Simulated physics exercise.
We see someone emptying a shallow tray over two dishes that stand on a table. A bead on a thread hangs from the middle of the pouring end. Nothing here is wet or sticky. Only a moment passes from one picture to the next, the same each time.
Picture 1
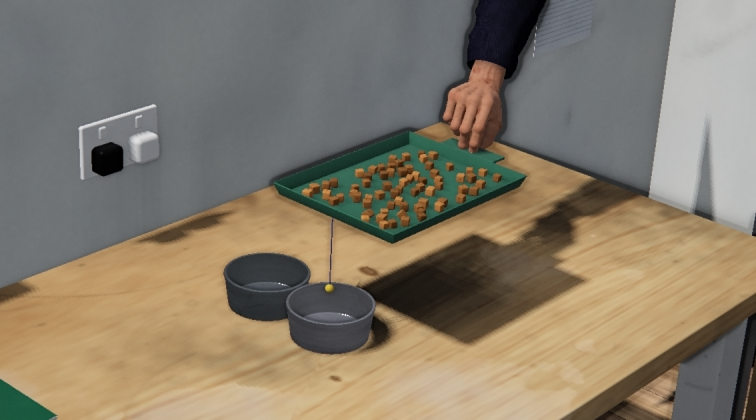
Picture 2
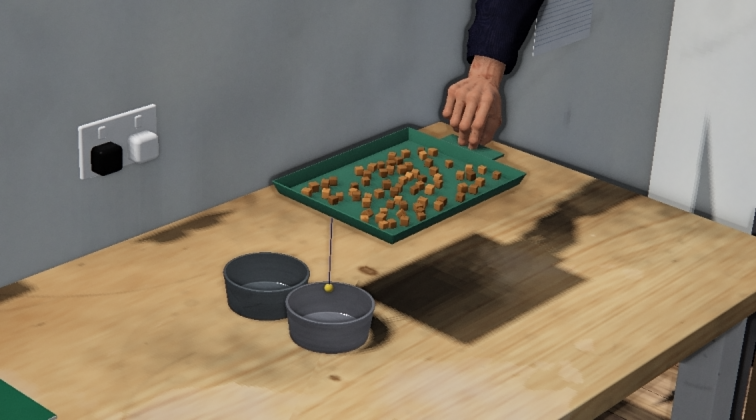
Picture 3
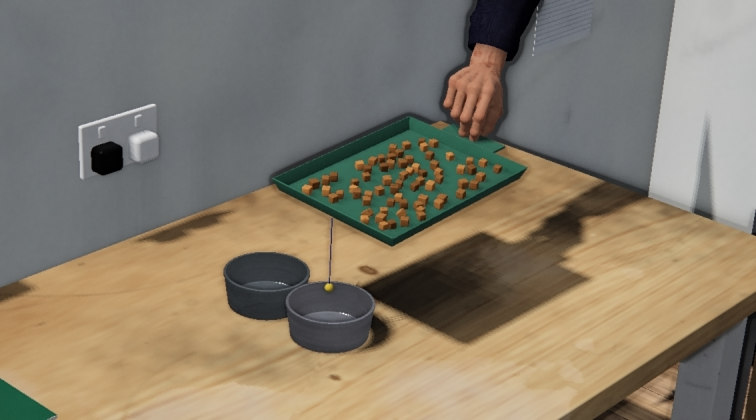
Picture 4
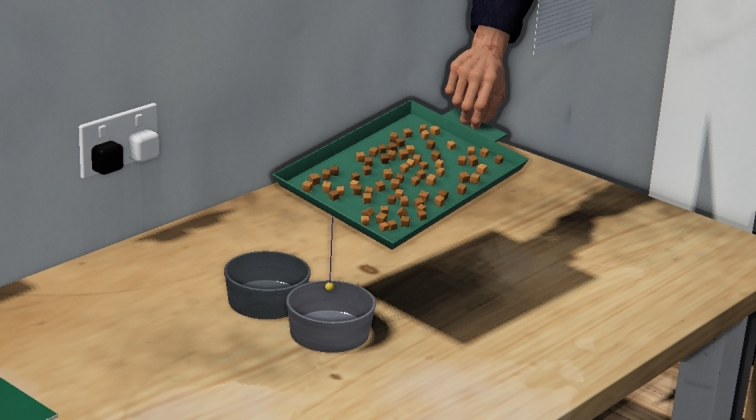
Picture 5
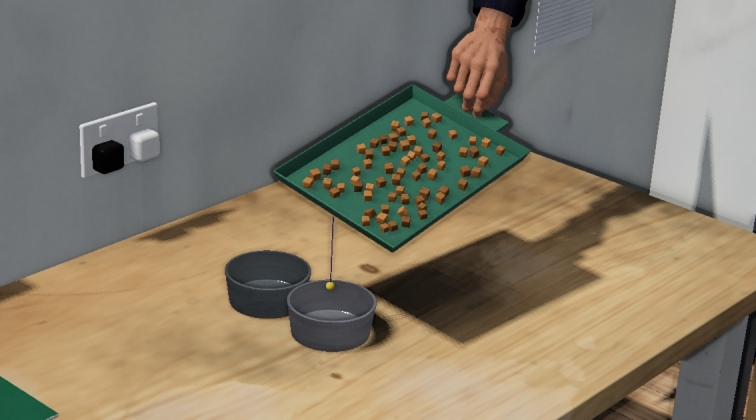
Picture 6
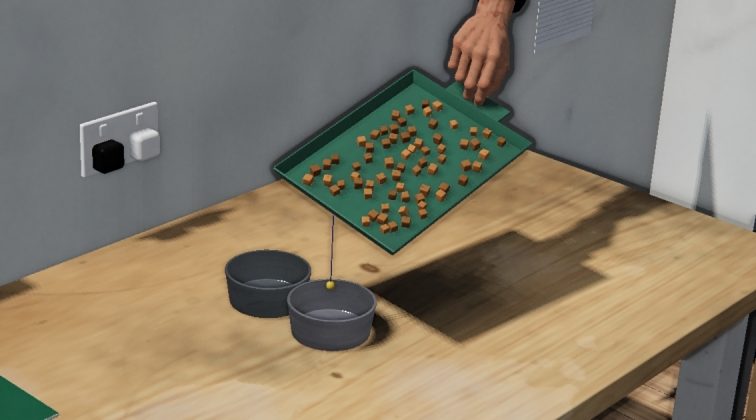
A hand steadily tilts a green tray of brown cubes above two grey dishes.
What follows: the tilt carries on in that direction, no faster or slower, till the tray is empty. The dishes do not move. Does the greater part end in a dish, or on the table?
Together they catch less than half.
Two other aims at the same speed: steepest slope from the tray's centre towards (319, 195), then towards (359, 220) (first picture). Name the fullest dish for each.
At the first place left, at the second the dish on the right.
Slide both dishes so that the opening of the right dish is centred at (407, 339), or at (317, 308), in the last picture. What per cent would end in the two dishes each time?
Near 80 % and 0 %.
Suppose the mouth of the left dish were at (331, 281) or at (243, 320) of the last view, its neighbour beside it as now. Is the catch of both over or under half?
The first try: Most of it. The second: Under half.
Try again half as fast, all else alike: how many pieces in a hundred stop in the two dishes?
Roughly 10 in a hundred.
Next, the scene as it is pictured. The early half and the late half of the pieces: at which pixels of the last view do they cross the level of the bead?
First near (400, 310), later near (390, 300).
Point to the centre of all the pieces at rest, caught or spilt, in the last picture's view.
Near (394, 360).
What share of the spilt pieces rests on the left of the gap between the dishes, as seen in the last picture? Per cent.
Near 0 %.
Shortly afterwards, tray tipped steeply; all but a few on the tray; a little in the air.
Next, tray tipped right over; a little on the tray; only a few in the right dish; the bulk outside both; a little in the air.
Some moments later, tray tipped past a quarter turn; only a few in the right dish; all but a few outside both.
In the end, tray tipped past a quarter turn; only a few in the right dish; none at all in the left dish; all but a few outside both.
